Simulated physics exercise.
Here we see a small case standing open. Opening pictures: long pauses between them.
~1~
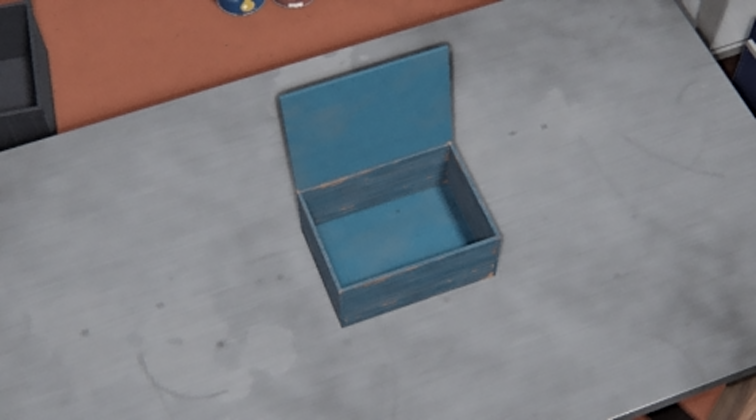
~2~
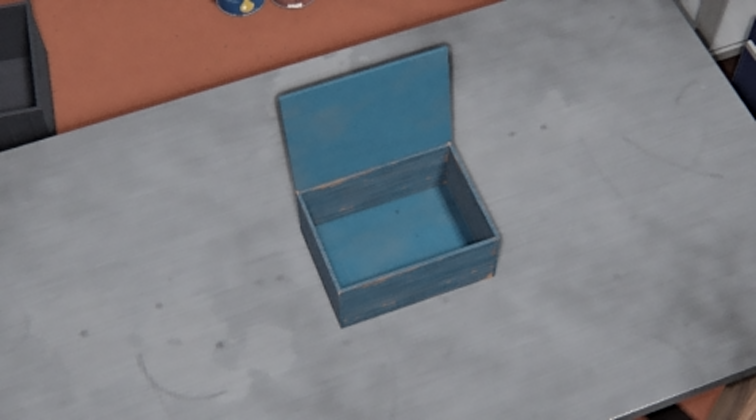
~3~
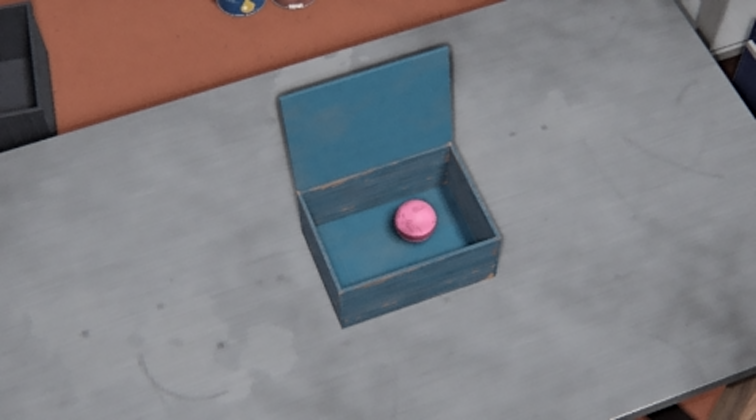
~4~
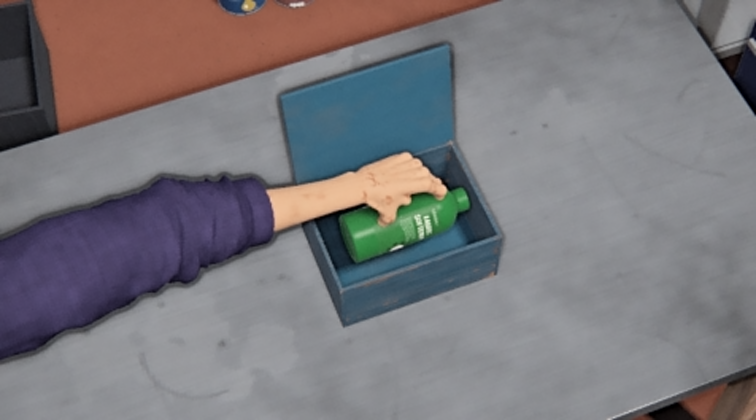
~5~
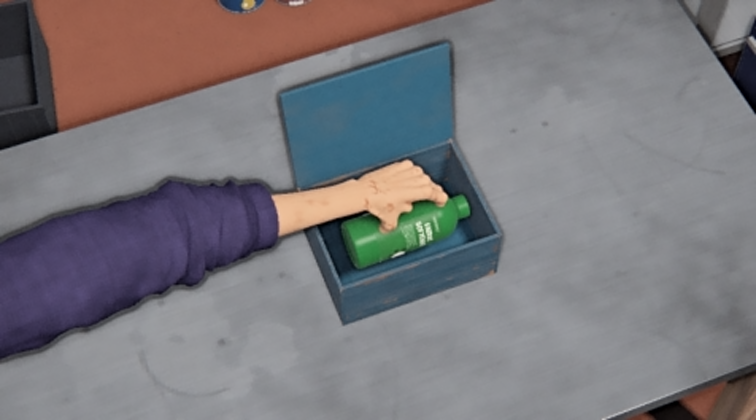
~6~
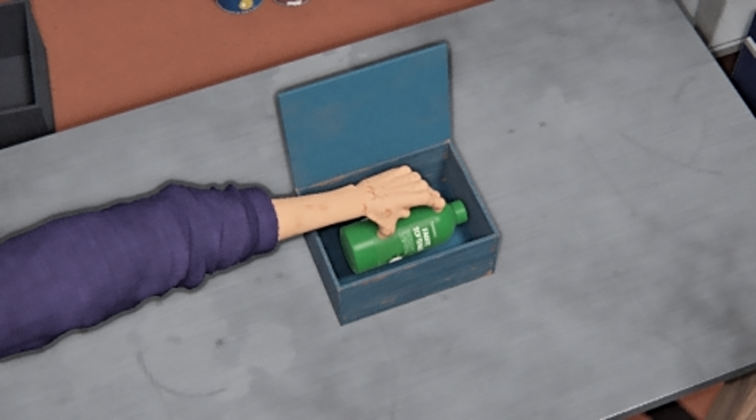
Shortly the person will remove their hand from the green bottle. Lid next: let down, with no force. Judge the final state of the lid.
The lid is fully down.
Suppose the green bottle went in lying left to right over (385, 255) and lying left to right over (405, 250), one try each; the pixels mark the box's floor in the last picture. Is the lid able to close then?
With the first packing the lid lowers fully; with the second it lowers fully.
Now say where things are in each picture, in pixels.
In the first picture, the last thing is not in view yet.
In the second picture, the last thing is not in view yet.
In the third picture, the last thing is not in view yet; pink ball (415, 221).
The fourth picture shows coming down; green bottle (407, 219).
The fifth picture shows coming down; green bottle (408, 225).
The sixth picture shows in place under the hand; green bottle (406, 231).
Then, 0.50 s later than the last frame, green bottle moved about its own width near (409, 262); pink ball moved a little.
Then, 1.60 s later than the last frame, lid 60° above the rim; green bottle moved about its own width near (409, 261).
Then, 2.10 s later than the last frame, lid 24° above the rim; green bottle moved about its own width near (409, 261).
When it is over, lid shut; moved from the start, green bottle; pink ball as before. End places, in pixels of the last picture, green bottle near (409, 261).
